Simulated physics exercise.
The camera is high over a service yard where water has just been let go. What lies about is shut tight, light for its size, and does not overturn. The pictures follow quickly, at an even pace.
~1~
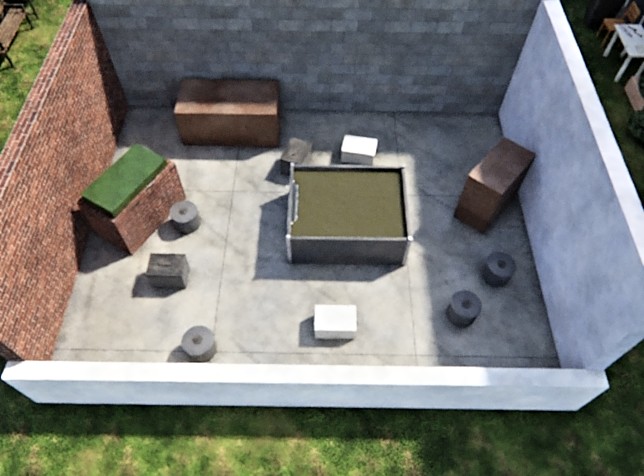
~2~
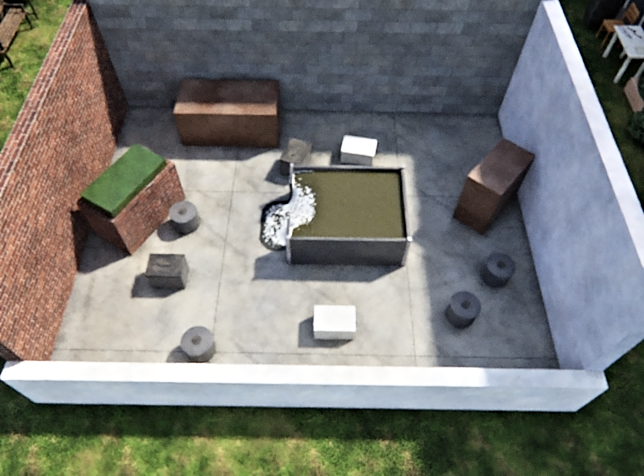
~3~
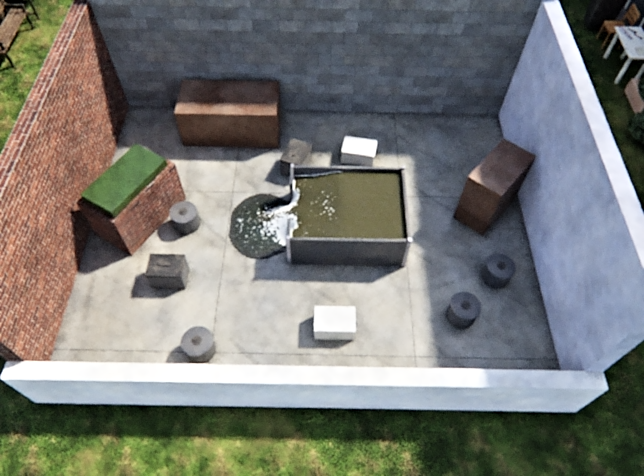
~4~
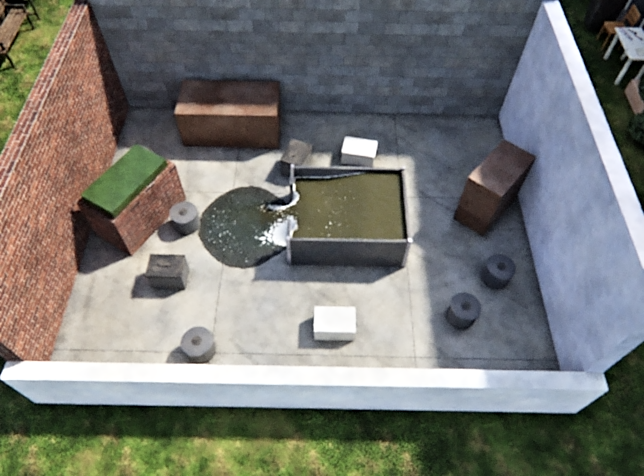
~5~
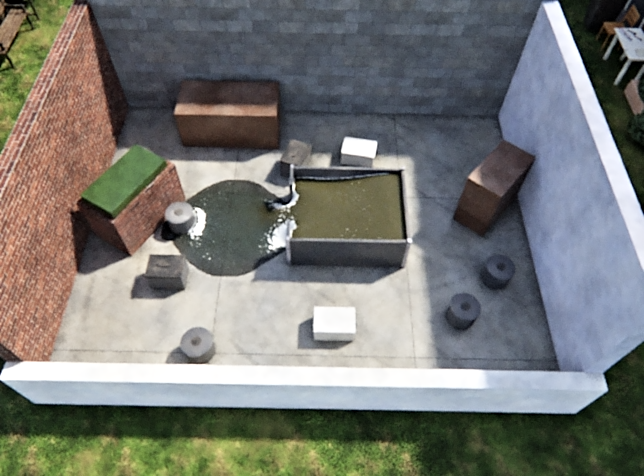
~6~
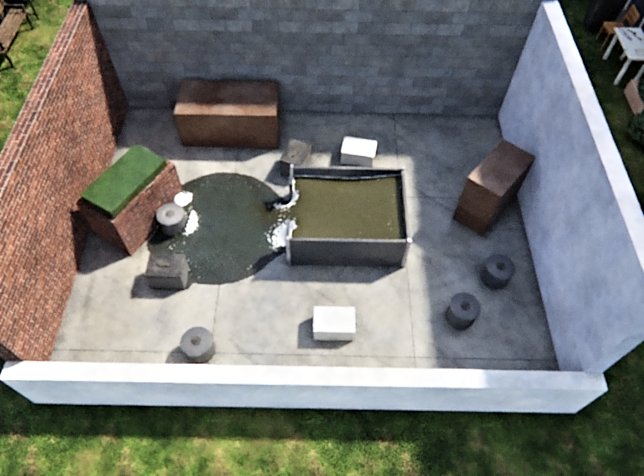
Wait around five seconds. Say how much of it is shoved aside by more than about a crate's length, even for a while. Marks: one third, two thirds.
That comes to one to two thirds.
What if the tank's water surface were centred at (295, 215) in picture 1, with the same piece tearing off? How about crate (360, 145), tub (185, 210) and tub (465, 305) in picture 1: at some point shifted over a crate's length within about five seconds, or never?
As listed: No, yes, short of that.
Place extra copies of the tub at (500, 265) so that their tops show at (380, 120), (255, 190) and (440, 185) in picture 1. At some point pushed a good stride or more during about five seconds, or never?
One after the other: Never so far, that far or more, less than that.
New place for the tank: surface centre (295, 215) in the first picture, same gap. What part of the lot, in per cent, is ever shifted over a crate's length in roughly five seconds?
Some 40 per cent.
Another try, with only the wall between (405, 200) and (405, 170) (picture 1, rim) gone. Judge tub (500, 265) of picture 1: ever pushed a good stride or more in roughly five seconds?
Verdict: Swept aside.
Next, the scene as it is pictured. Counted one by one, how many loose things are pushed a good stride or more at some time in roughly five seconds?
3 of them.
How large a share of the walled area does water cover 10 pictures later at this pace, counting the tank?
Some 35 per cent.
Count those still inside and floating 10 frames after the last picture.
It comes to 1.
A moment on, 0 of 8 are well off their spots; 1 afloat.
Next, 2 of 8 are well off their spots; 1 afloat.
Later, 2 of 8 are well off their spots; 2 afloat.
In the end, 3 of 8 are well off their spots, and 3 have been at some point; 2 afloat.
